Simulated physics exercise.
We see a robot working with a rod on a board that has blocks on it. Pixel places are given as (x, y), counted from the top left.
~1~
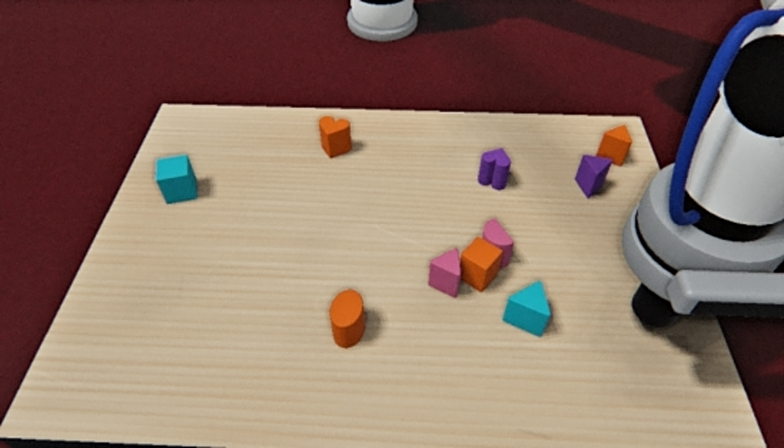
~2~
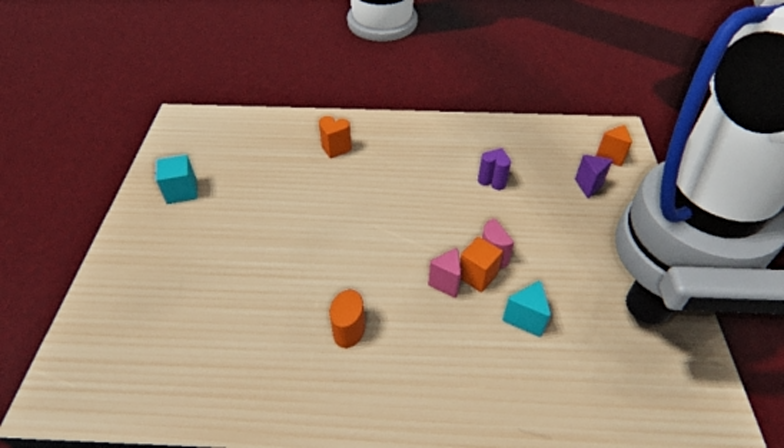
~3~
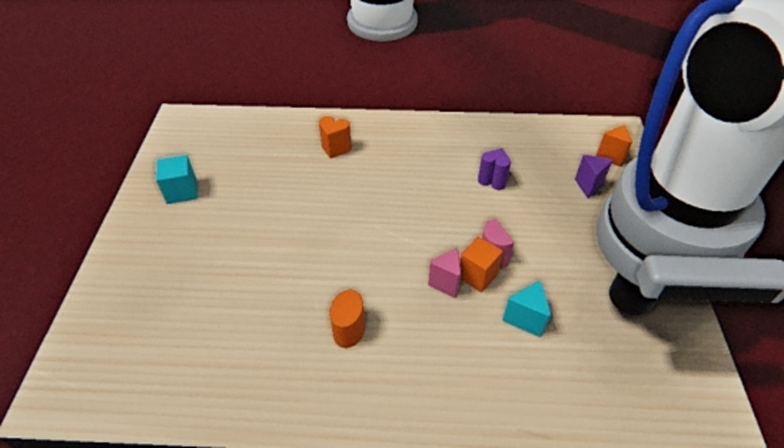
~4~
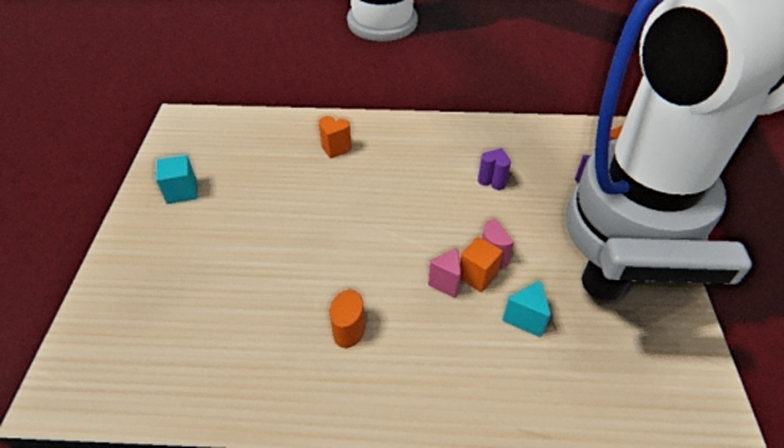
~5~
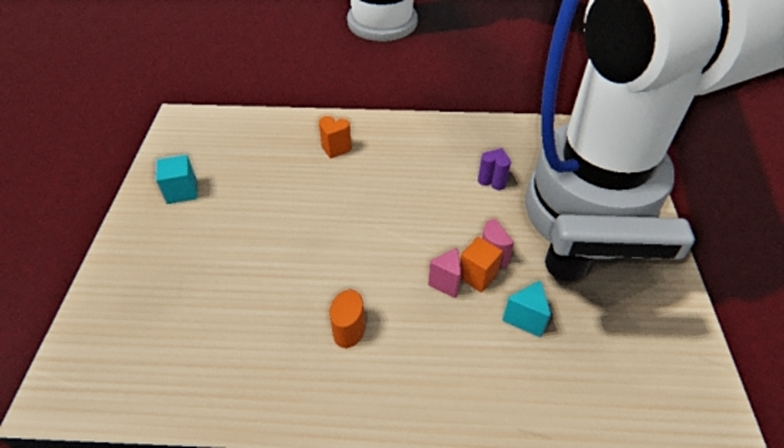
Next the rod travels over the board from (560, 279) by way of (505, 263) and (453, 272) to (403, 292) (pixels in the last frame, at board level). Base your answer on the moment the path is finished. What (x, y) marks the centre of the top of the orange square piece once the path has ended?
It will likely be found at (364, 275).
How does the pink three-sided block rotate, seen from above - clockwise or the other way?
The pink three-sided block rotates counterclockwise.
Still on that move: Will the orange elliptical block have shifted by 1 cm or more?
That would be a yes.
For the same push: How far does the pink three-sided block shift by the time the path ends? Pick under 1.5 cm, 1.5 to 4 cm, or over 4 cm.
Travel: Beyond 4 cm.
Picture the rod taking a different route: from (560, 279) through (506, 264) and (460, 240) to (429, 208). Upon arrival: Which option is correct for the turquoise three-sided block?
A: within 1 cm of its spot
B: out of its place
I choose A.
What follows on the original path. One third of the way, rod (507, 250); pink three-sided block (444, 262); orange square piece (474, 252); pink D-shaped block (481, 225), turned 40° clockwise.
Two thirds of the way, rod (453, 260); pink three-sided block (399, 277), turned 50° anticlockwise; orange square piece (417, 260); pink D-shaped block (460, 220), turned 100° clockwise.
At the end, rod (403, 279); orange elliptical block (325, 315), turned 50° anticlockwise; pink three-sided block (340, 288), turned 30° anticlockwise; orange square piece (364, 275), turned 20° clockwise; pink D-shaped block (460, 220), turned 100° clockwise.
